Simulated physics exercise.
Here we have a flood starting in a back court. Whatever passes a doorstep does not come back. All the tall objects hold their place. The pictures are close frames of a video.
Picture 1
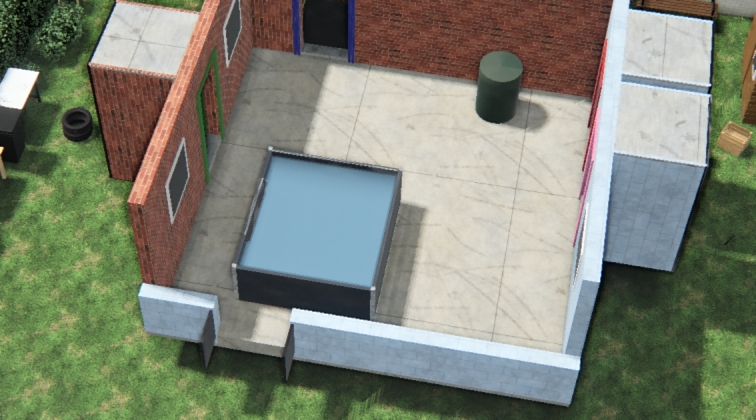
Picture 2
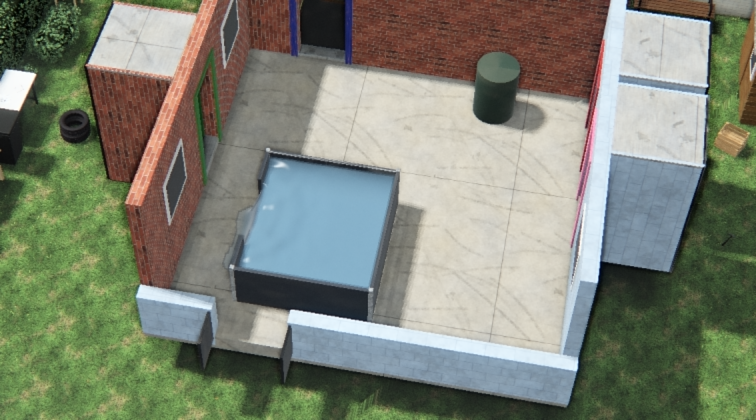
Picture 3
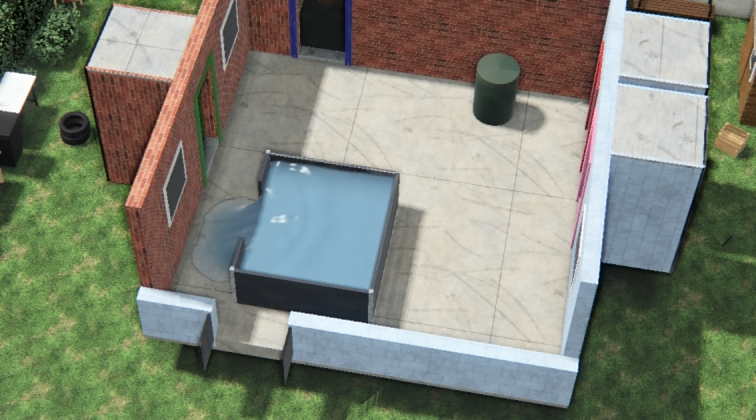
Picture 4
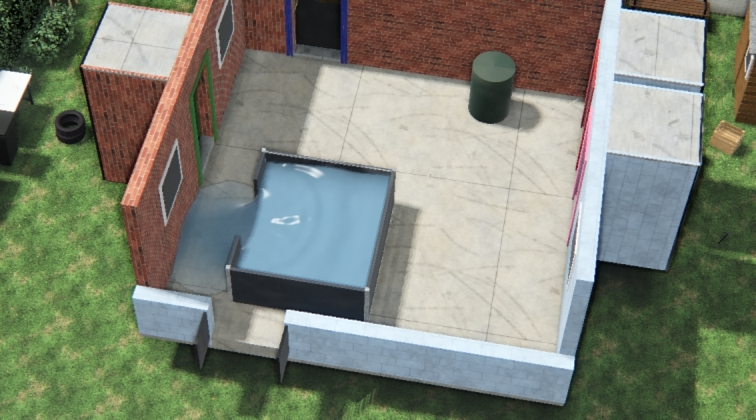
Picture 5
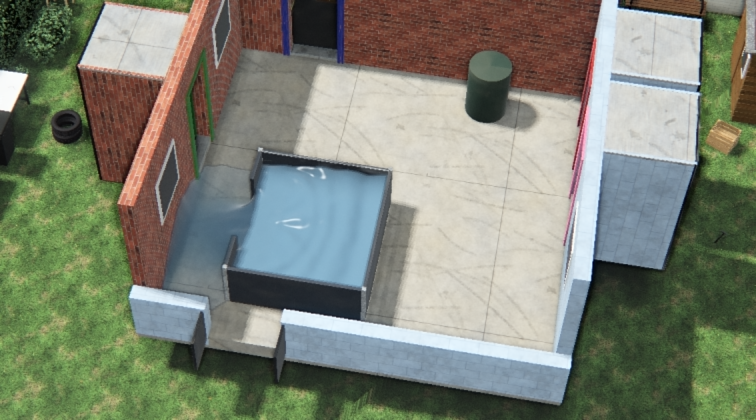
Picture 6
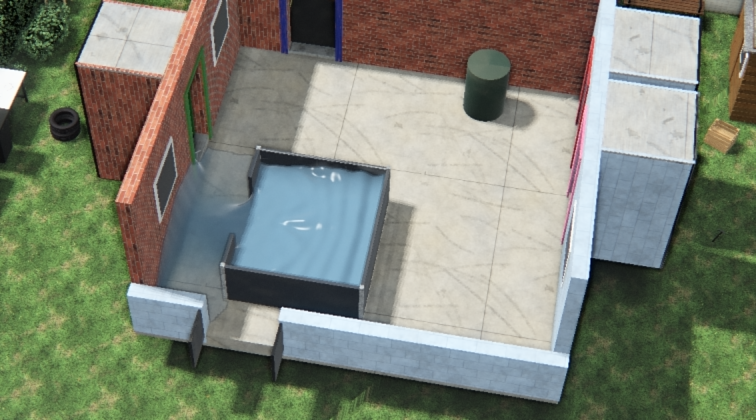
Water pouring out through a gap in the left side of a square dark-walled tank, spreading across a paved, brick-walled yard.
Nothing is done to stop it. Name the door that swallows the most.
The blue doorway takes the most.
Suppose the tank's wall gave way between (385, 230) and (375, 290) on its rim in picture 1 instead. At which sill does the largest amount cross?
That is the door marked red.
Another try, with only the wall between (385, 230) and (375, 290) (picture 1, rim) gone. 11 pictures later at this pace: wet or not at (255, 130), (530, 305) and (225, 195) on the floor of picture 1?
As listed: Not flooded, wet, not flooded.
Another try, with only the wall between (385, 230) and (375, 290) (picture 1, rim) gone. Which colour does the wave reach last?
It is the green-painted one.
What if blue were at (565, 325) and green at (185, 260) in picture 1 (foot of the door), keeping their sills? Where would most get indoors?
I say the one in green.
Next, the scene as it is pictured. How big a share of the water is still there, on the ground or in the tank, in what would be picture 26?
About 92 per cent.
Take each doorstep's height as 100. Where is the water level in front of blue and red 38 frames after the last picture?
About 220 and 220 per cent.
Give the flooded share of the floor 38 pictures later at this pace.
Some 85 per cent.
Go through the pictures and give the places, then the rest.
The tank at (320, 220) is whole and still, in the first picture.
Water pours out at (254, 231) and has run to a hidden place, in the second picture.
Water pours out at (254, 233) and has run to (199, 262), in the third picture.
Water pours out at (250, 232) and has run to (172, 273), in the fourth picture.
The front is at a hidden place, out from the gap at (247, 231), in the fifth picture.
The front is at a hidden place, out from the gap at (245, 229), in the sixth picture.
A moment on, water covers 20 % of the floor; pink door not reached, blue door not reached, green door a trickle in, red door not reached.
Next, water covers 35 % of the floor; pink door not reached, blue door a trickle in, green door a trickle in, red door not reached.
Then, water covers 55 % of the floor; pink door not reached, blue door a lot in, green door some in, red door not reached.
Later, water covers 85 % of the floor; pink door wet at the sill, nothing in, blue door a lot in, green door some in, red door a trickle in.
In the end, water covers 100 % of the floor; pink door wet at the sill, nothing in, blue door a lot in, green door some in, red door some in; the blue door has let in the most.
